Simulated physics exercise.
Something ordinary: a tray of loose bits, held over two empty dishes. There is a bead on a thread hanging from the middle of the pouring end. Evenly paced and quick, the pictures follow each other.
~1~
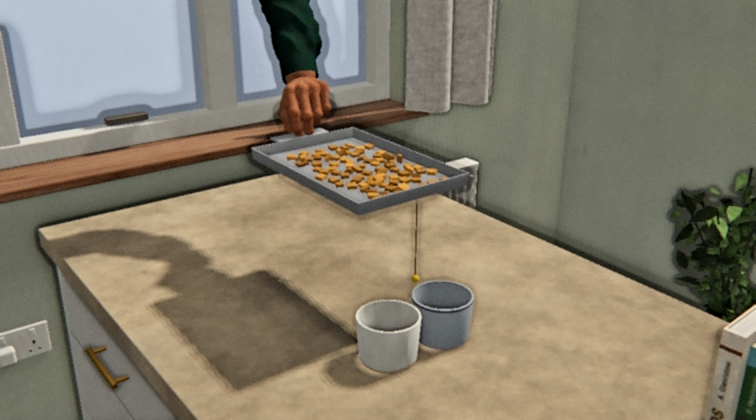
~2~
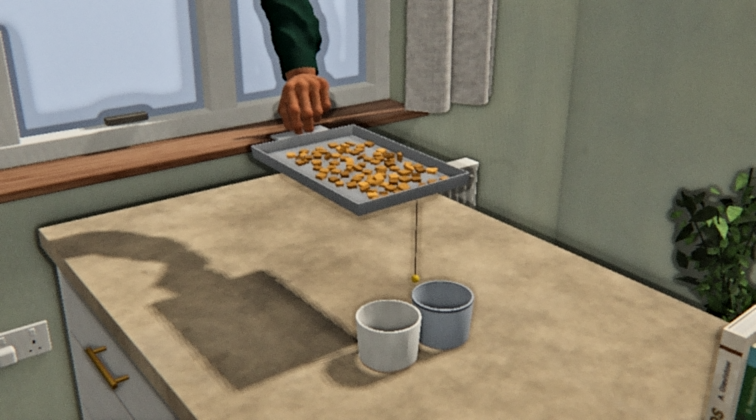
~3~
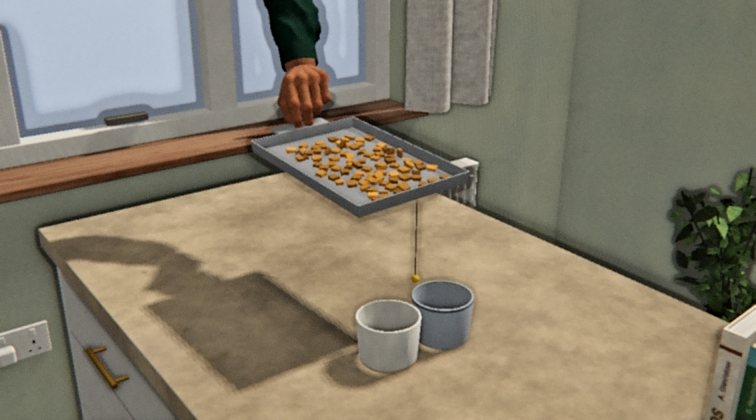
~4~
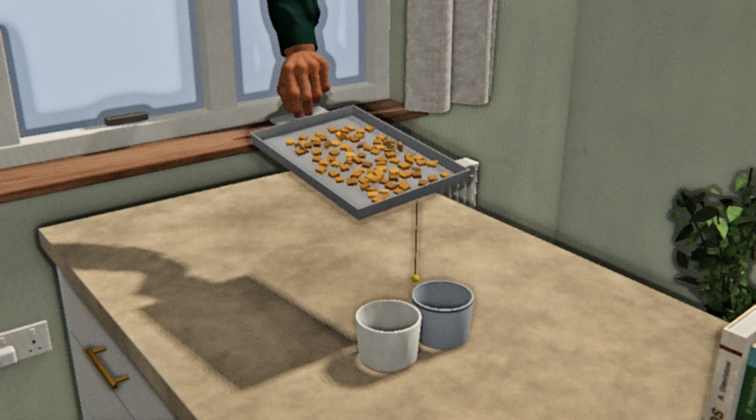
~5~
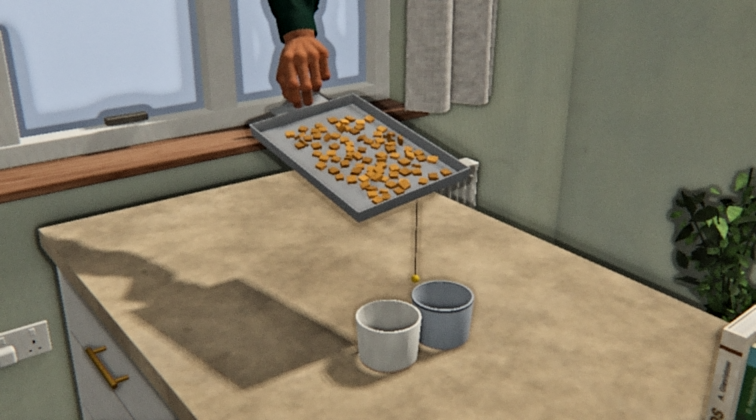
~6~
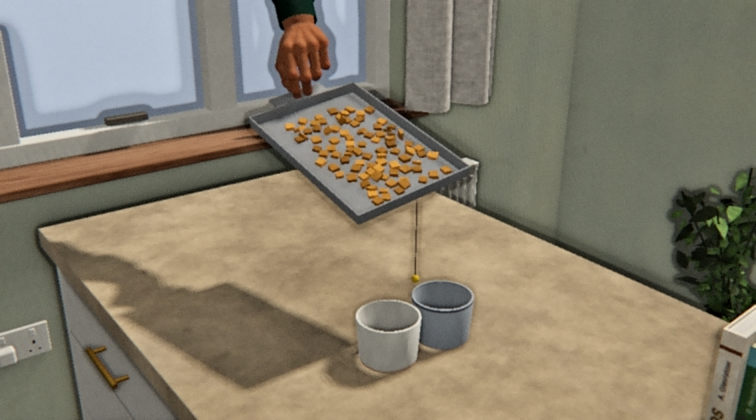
A kitchen corner with green walls and a window is seen from slightly above, looking across a beige countertop. A hand in a dark green sleeve holds a grey tray of golden-brown cereal squares above a white dish and a blue-grey one, near a yellow bead on a thread. The hand gradually tilts the tray, lowering its near left corner, while the view stays still.
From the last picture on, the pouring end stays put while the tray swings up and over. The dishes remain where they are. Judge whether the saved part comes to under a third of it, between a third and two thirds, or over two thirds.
The saved part comes to between a third and two thirds of it.
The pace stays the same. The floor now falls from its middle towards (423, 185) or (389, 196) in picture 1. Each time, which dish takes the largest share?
Try one: Right-side dish; try two: Left-side dish.
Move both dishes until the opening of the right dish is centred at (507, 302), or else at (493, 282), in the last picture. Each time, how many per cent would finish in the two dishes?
10 and 10 in a hundred.
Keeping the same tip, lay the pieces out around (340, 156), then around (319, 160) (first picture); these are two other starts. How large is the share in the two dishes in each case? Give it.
Shares in turn: 50 % and 50 %.
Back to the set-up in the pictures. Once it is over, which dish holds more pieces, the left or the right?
The victory goes to the left.
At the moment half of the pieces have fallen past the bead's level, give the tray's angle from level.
It has tipped about 110 degrees.
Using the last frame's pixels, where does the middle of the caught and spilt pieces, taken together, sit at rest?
About pixel (377, 351).
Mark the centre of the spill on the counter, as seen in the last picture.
It's centred at about (352, 348).
Soon after the last picture, tray tipped steeply; all on the tray.
A little later, tray tipped past a quarter turn; most on the tray; a small part in the left dish; a small part outside both; a small part in the air.
Later still, tray tipped past a quarter turn; about half in the left dish; a stray few in the right dish; about half outside both.
At rest, tray tipped past a quarter turn; about half in the left dish; a stray few in the right dish; about half outside both.
